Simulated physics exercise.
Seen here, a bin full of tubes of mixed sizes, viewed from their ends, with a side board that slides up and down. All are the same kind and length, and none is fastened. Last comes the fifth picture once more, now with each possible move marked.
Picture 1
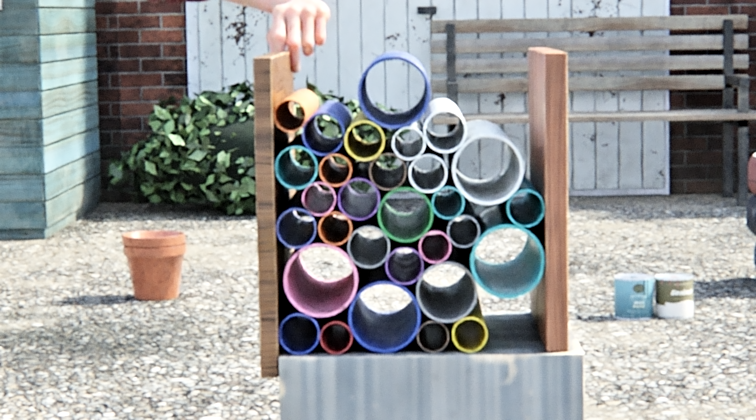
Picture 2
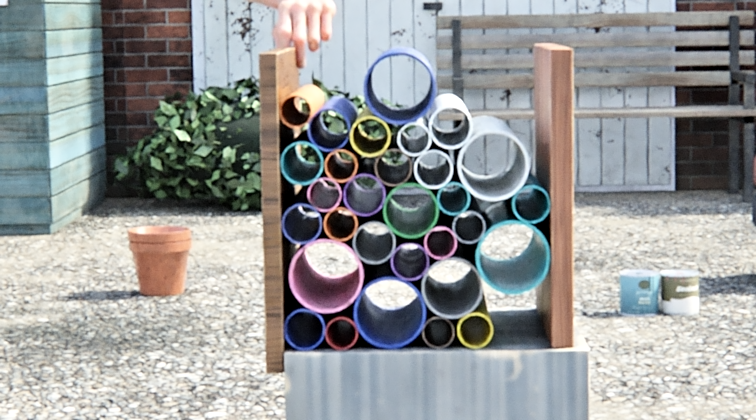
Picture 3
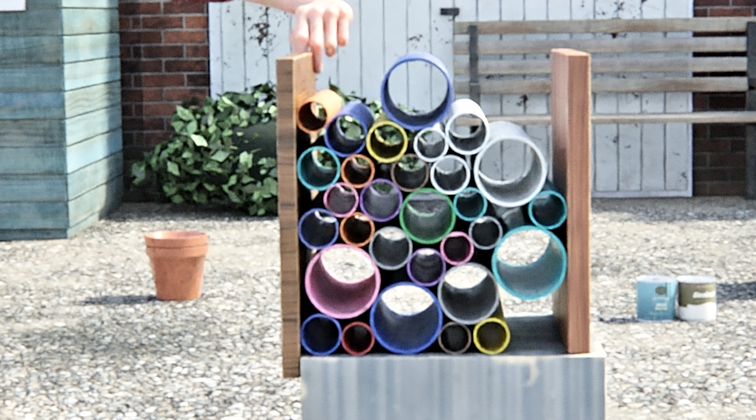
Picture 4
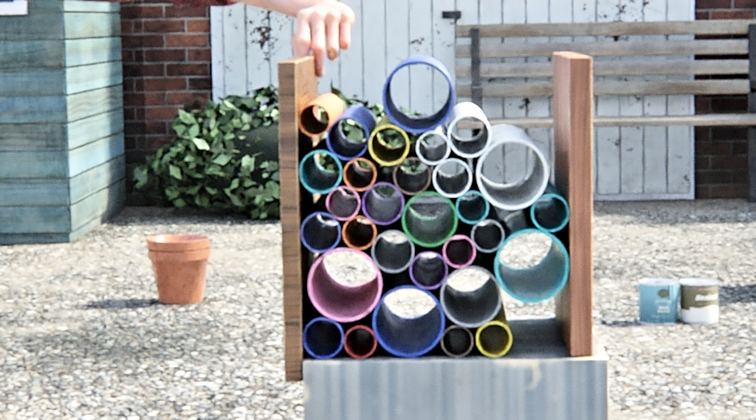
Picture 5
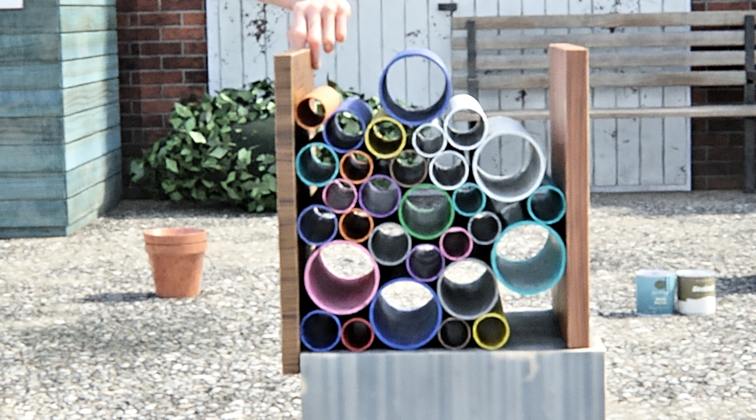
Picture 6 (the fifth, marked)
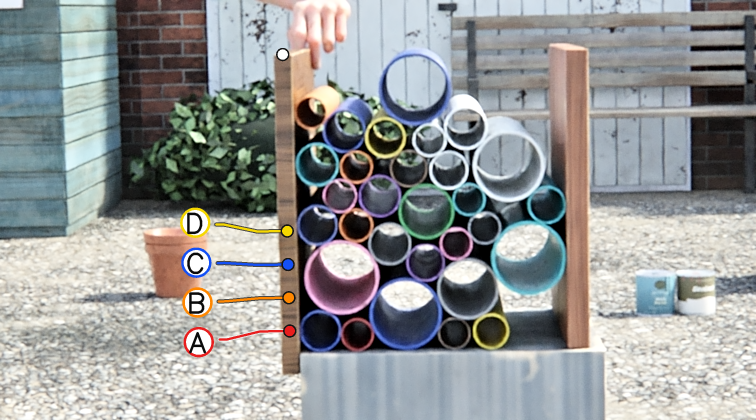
On a gravel patio, a hand rests atop the left board of a bin of colourful tubes as the view shifts slightly.
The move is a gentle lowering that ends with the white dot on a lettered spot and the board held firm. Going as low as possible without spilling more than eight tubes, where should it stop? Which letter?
The lowest mark that will do is D.
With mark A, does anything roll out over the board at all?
Yes.
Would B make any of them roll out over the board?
At B: Yes.
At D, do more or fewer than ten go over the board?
It loses fewer than ten.
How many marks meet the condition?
One of the four.
On the marked copy, A at (290, 331); B at (289, 298); C at (288, 264); D at (287, 231); the white dot at (283, 54).
With D. Early on, top of the board (295, 130).
Further on, top of the board (297, 217).
At the end, top of the board (297, 230), three out over the board.
As for the rest, A more than eight out over the board; B more than eight out over the board; C more than eight out over the board.
